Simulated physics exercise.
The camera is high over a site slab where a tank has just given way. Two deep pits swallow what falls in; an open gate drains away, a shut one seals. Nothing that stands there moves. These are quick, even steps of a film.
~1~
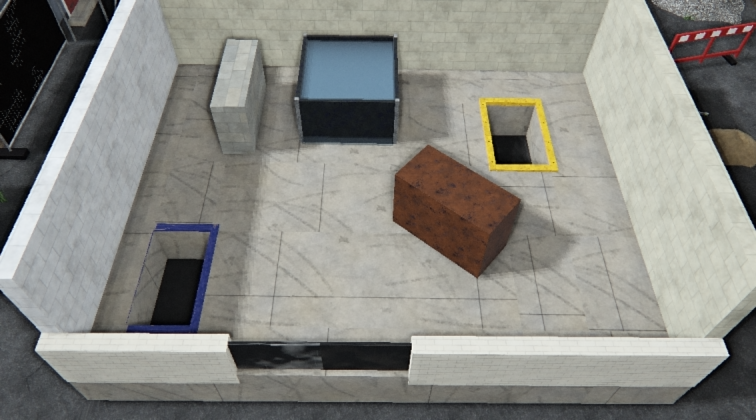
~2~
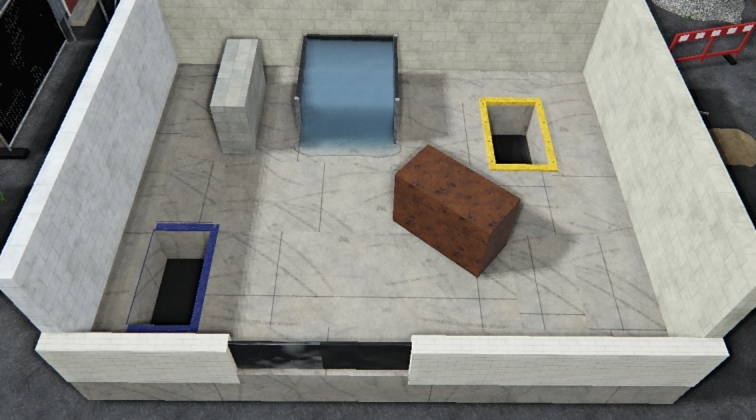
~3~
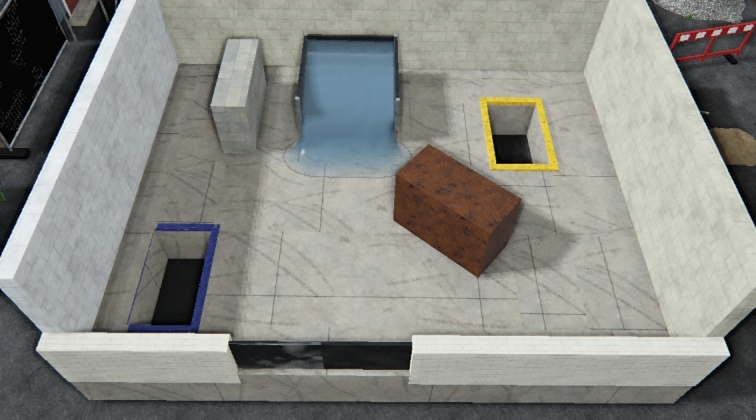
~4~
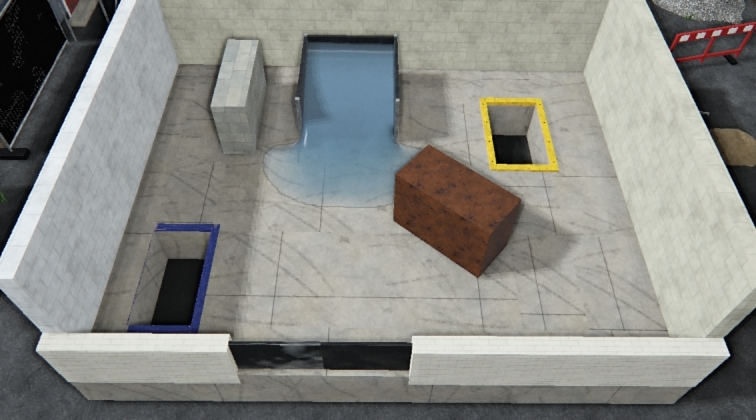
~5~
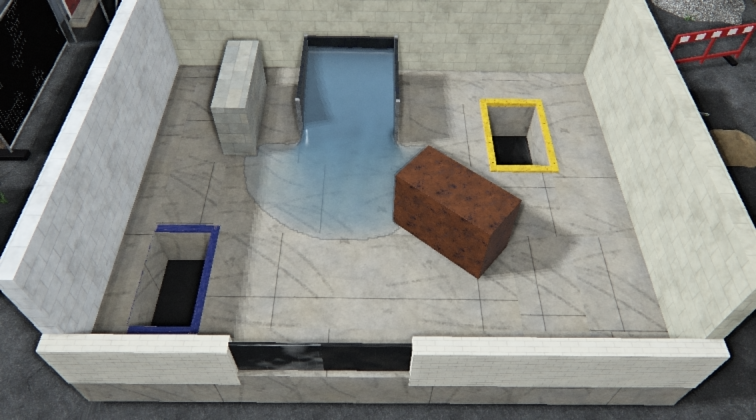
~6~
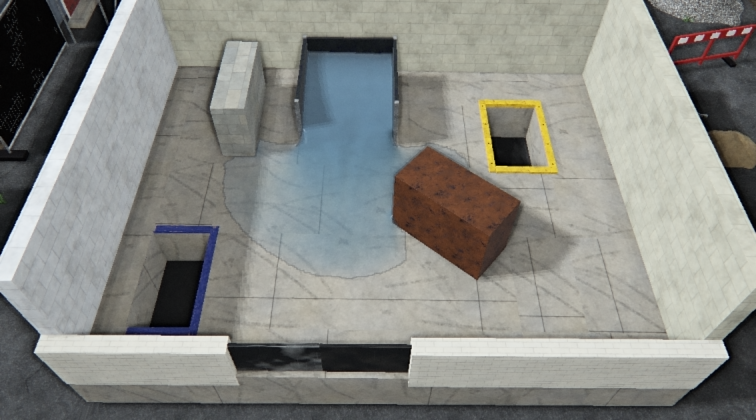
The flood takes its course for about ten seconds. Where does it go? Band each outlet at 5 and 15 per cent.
The gate takes less than 5 %; the yellow pit takes less than 5 %; the blue pit takes more than 15 %.
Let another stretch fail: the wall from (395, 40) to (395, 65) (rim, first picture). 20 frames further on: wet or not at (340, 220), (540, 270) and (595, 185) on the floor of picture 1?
In that order: Not flooded, awash, covered.
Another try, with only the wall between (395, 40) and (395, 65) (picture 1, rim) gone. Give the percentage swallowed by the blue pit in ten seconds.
Roughly, in per cent: Blue 2.
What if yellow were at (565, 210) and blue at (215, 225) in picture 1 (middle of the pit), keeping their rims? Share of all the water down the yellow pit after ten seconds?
Per cent: Yellow 8.
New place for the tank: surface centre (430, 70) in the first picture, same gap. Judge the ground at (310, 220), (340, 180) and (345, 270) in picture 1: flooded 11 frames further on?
As listed: Awash, flooded, wet.
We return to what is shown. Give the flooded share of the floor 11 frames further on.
Close to 50 %.
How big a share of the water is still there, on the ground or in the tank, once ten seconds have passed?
About 62 per cent.
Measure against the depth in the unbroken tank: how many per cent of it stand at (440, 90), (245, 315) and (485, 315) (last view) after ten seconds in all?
In that order: 6, 4 and 4 per cent.
A moment on, water covers 35 % of the floor; the gate 0 %, the yellow pit 0 %, the blue pit 1 %.
Next, water covers 50 % of the floor; the gate 0 %, the yellow pit 0 %, the blue pit 5 %.
Then, water covers 60 % of the floor; the gate 0 %, the yellow pit 1 %, the blue pit 16 %.
Later, water covers 70 % of the floor; the gate 0 %, the yellow pit 1 %, the blue pit 30 %.
In the end, water covers 80 % of the floor; the gate 0 %, the yellow pit 2 %, the blue pit 36 %.
